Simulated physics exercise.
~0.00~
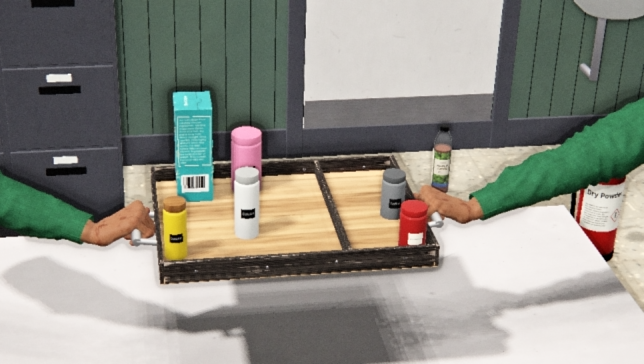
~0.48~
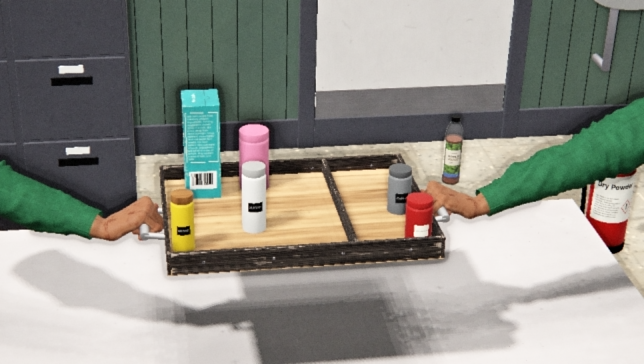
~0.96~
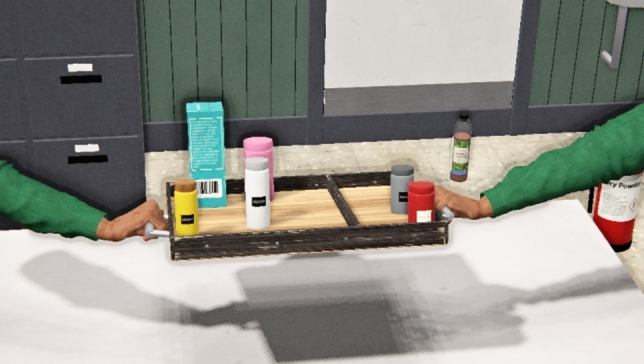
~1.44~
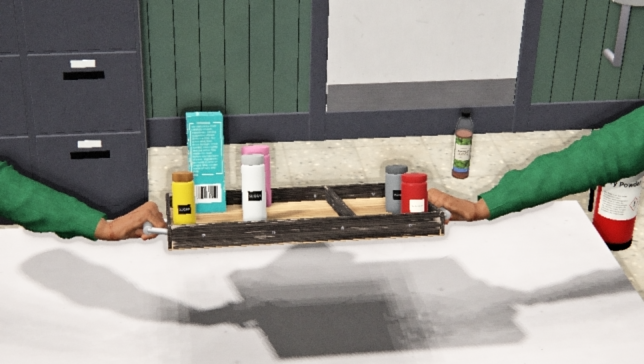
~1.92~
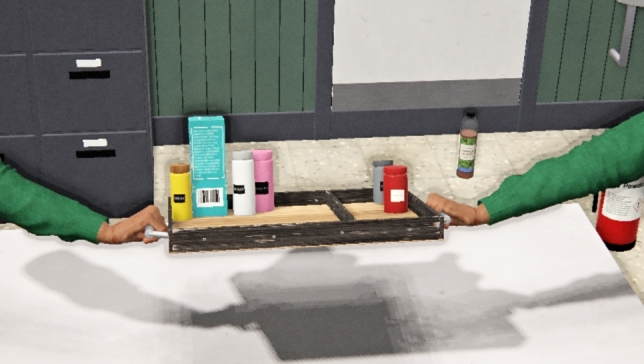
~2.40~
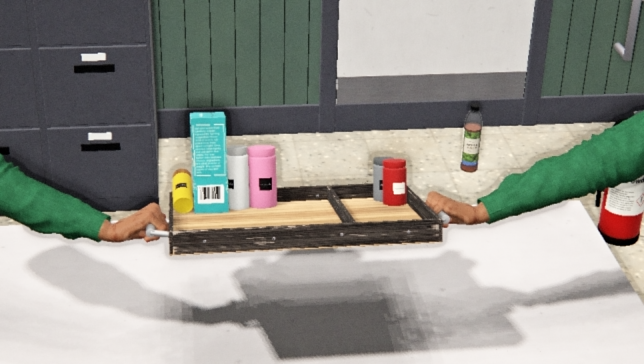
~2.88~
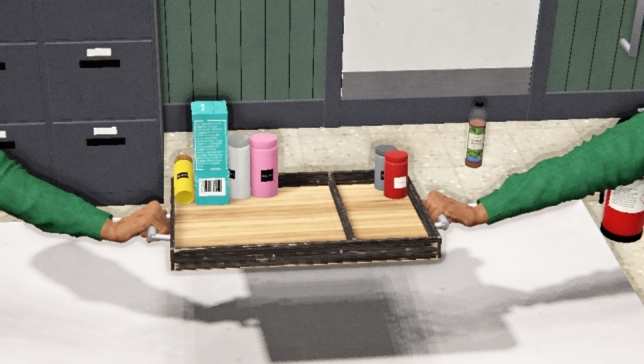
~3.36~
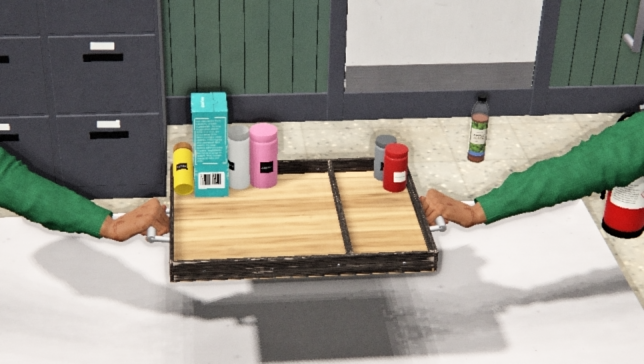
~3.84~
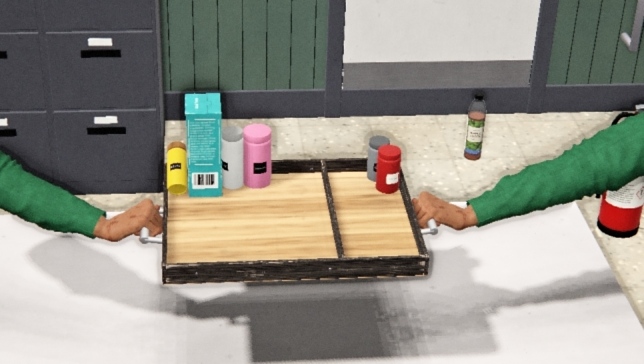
We see two hands tip a divided wooden tray away from the viewer and level it again, as several containers slide toward the far edge, the yellow shaker ending toppled beside the turquoise carton while the red, grey, white and pink ones remain upright.
